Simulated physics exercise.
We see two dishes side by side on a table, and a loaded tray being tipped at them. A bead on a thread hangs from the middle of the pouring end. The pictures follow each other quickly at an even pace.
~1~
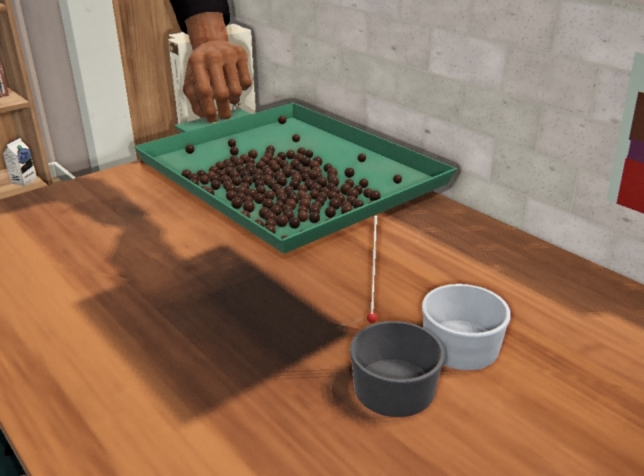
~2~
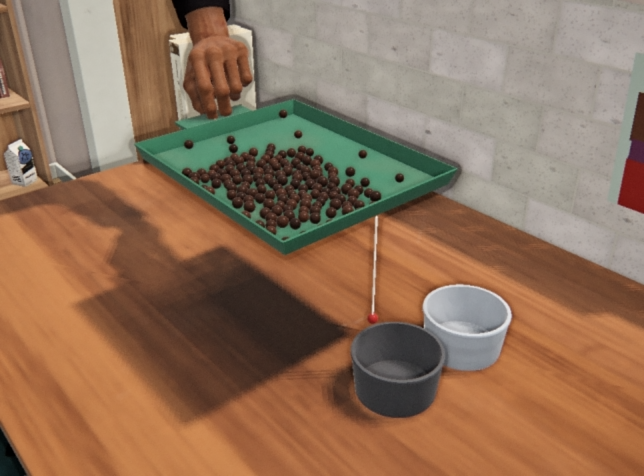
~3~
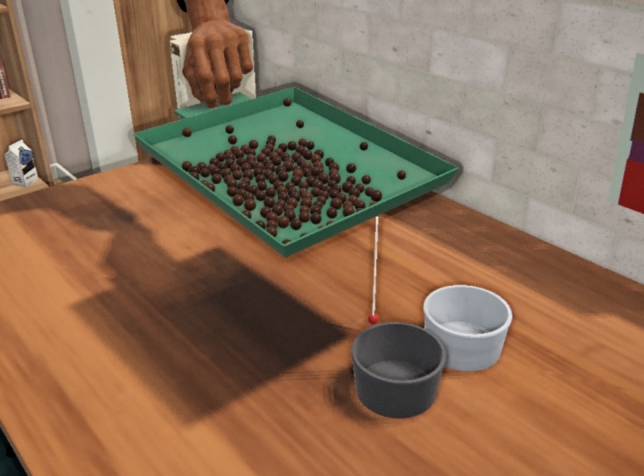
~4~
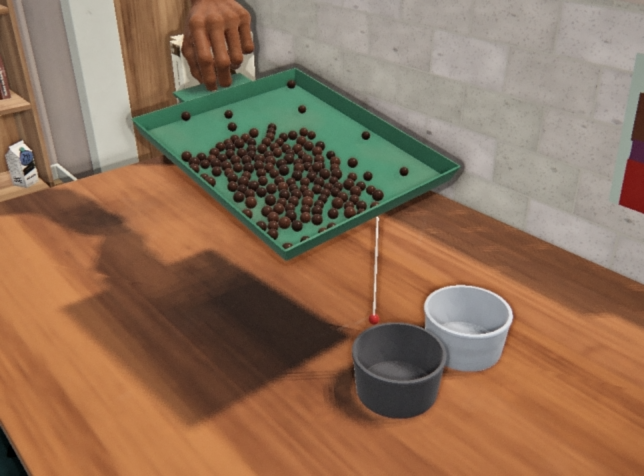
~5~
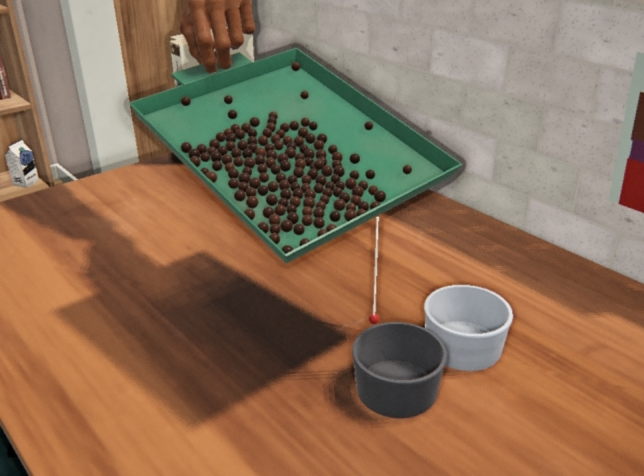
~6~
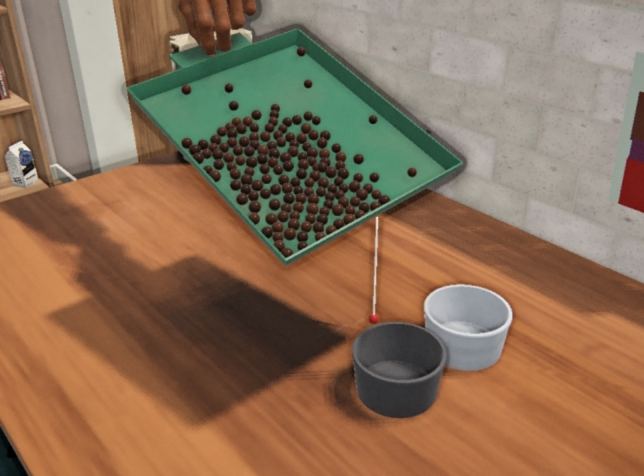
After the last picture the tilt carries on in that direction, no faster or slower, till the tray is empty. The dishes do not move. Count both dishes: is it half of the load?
They take less than half between them.
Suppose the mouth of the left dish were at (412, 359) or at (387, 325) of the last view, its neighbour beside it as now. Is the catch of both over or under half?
One: Below a half. Two: Below a half.
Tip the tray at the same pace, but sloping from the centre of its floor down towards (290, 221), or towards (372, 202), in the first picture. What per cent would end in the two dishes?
First some 0, then 70 per cent.
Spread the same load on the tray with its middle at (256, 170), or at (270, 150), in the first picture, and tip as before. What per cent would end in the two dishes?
First some 10, then 0 per cent.
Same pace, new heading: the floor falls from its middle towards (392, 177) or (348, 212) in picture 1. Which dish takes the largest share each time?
The first try: The right one. The second: Left.
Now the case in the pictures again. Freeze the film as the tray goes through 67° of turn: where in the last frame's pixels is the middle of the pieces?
Roughly at (321, 246).
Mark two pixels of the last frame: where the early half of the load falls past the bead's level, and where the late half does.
First near (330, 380), later near (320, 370).
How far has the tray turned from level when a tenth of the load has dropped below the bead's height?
Roughly 65°.
Shortly afterwards, tray tipped steeply; near two thirds on the tray; only a few in the left dish; a little outside both; near a quarter in the air.
Next, tray tipped past a quarter turn; a little in the left dish; only a few in the right dish; the bulk outside both; a little in the air.
Some moments later, tray tipped past a quarter turn; a little in the left dish; only a few in the right dish; the bulk outside both.
In the end, tray tipped past a quarter turn; a little in the left dish; only a few in the right dish; the bulk outside both.
